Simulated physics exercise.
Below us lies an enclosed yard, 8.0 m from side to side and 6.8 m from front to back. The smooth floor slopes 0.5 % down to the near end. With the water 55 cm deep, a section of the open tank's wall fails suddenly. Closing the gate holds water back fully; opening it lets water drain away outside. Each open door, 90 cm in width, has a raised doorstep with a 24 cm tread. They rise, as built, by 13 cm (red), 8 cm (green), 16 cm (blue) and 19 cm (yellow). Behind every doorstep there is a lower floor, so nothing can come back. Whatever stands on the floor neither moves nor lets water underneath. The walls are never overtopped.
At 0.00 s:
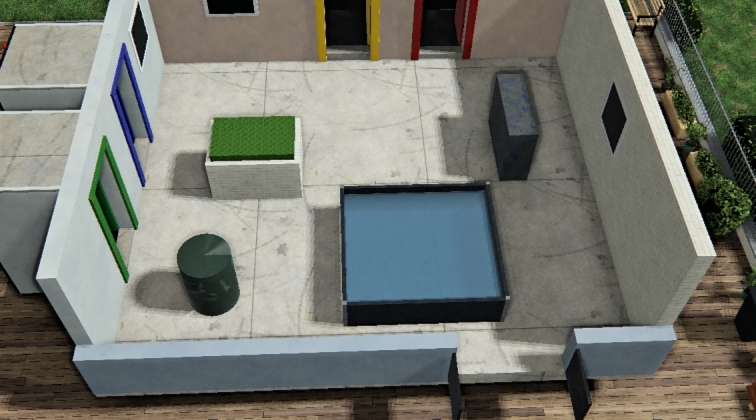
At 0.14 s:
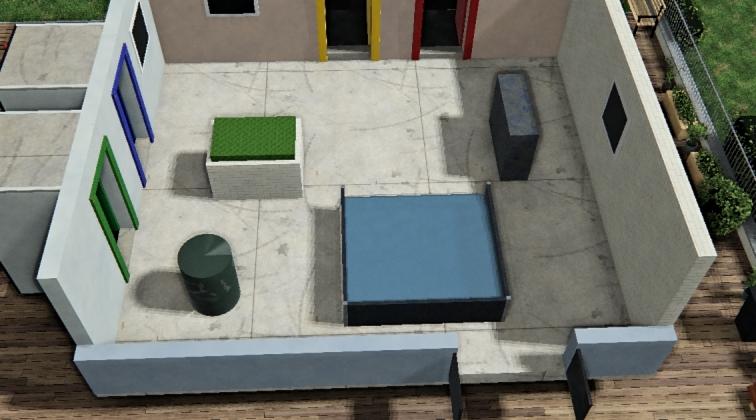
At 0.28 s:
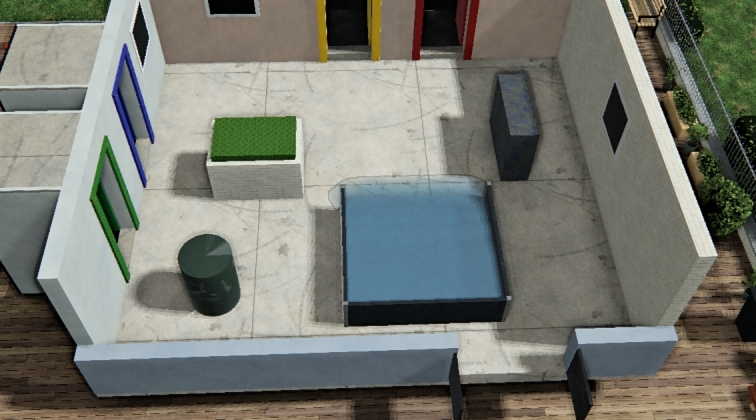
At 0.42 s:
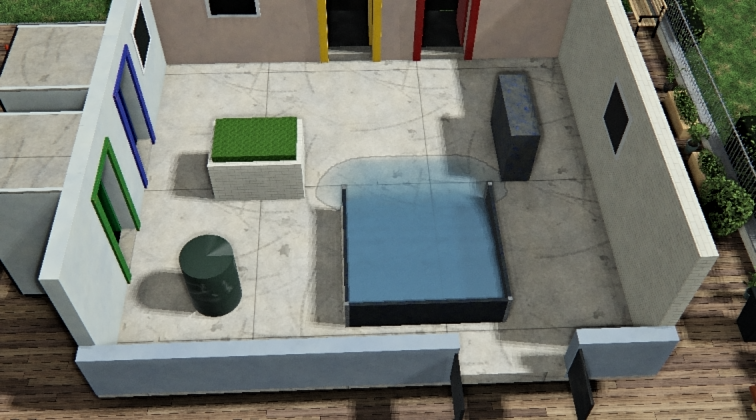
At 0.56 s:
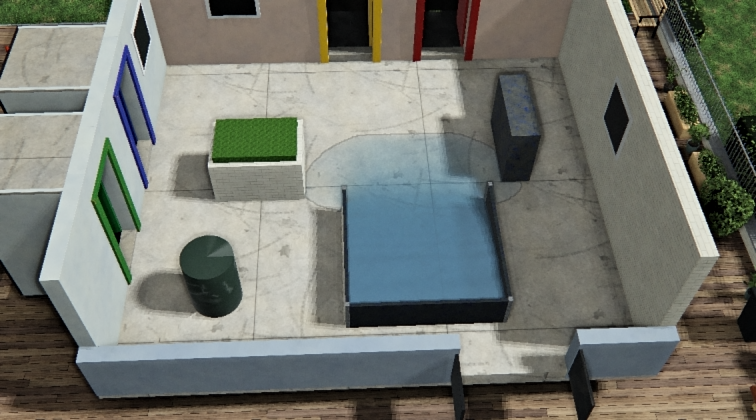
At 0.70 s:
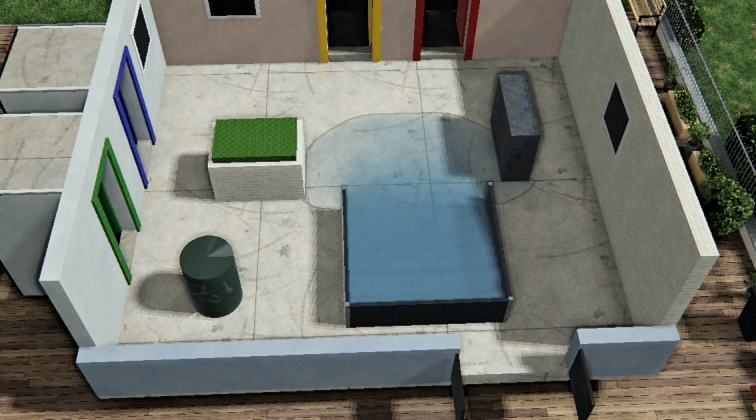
The footage shows a walled yard with a square open tank of blue water, a green-topped block and a dark cylinder; the tank's far side gives way, and water spreads outward across the pale floor in a widening, rounded sheet.
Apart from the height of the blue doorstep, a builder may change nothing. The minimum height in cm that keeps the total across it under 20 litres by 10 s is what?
It is close to 6 cm.
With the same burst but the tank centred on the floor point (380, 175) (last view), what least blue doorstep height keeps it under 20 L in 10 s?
A height near 5.5 cm.
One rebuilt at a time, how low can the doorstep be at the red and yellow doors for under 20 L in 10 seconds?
Some 24 cm for red, some 20 cm for yellow.
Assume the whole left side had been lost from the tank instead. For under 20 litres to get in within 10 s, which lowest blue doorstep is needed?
In that case you'd want it roughly 10.0 cm high.
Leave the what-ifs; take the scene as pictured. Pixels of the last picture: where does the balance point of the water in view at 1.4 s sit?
(414, 216) or so.
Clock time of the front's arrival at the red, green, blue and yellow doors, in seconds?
The red door at 1.2 s, the green door at 5.0 s, the blue door at 4.0 s, the yellow door at 1.2 s.
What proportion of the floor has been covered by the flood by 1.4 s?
Some 30 per cent of it.
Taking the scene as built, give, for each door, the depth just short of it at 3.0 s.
Door by door, in centimetres - red 27, green 0, blue 0, yellow 24.
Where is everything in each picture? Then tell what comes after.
The first picture shows the open tank at (420, 243) is whole and still, 55 cm deep; the blue door at (134, 123) is dry.
In the second picture, water pours out on the far side and has run 0.2 m, to a hidden place; about 10 cm deep outside, 55 cm at the back.
In the third picture, the front is at (362, 180), 0.7 m from the gap on the far side; 1.7 m2 of floor is wet, 55 cm left at the back.
In the fourth picture, the gap is on the far side, the front 1.2 m out at (362, 160); the back of the open tank holds 55 cm.
In the fifth picture, the gap is on the far side, the front 1.7 m out at (358, 139); the back of the open tank holds 55 cm.
In the sixth picture, the front is at (369, 118), 2.3 m from the gap on the far side; 7.1 m2 of floor is wet, 52 cm left at the back; the blue door at (137, 125), 4.9 m from the gap, is still 2.8 m from the nearest water.
After 1.4 s water covers 30 % of the floor, deepest (24 cm) near (371, 204); it has not reached the blue door.
After 3.0 s water covers 40 % of the floor, deepest (28 cm) near (442, 64); it has not reached the blue door.
After 10.0 s water covers 95 % of the floor, deepest (12 cm) near (114, 373); 7 cm at the blue door, 0 litres in over its 16 cm doorstep.
At the blue door as built, the water arrived by 4.2 s and peaked near 11 cm at 7.6 s.
Run again over the same 10 s with other heights there, 26 litres in over 5.5 cm, 16 litres over 6.5 cm. The limit of 20 litres is kept from about 6 cm up.
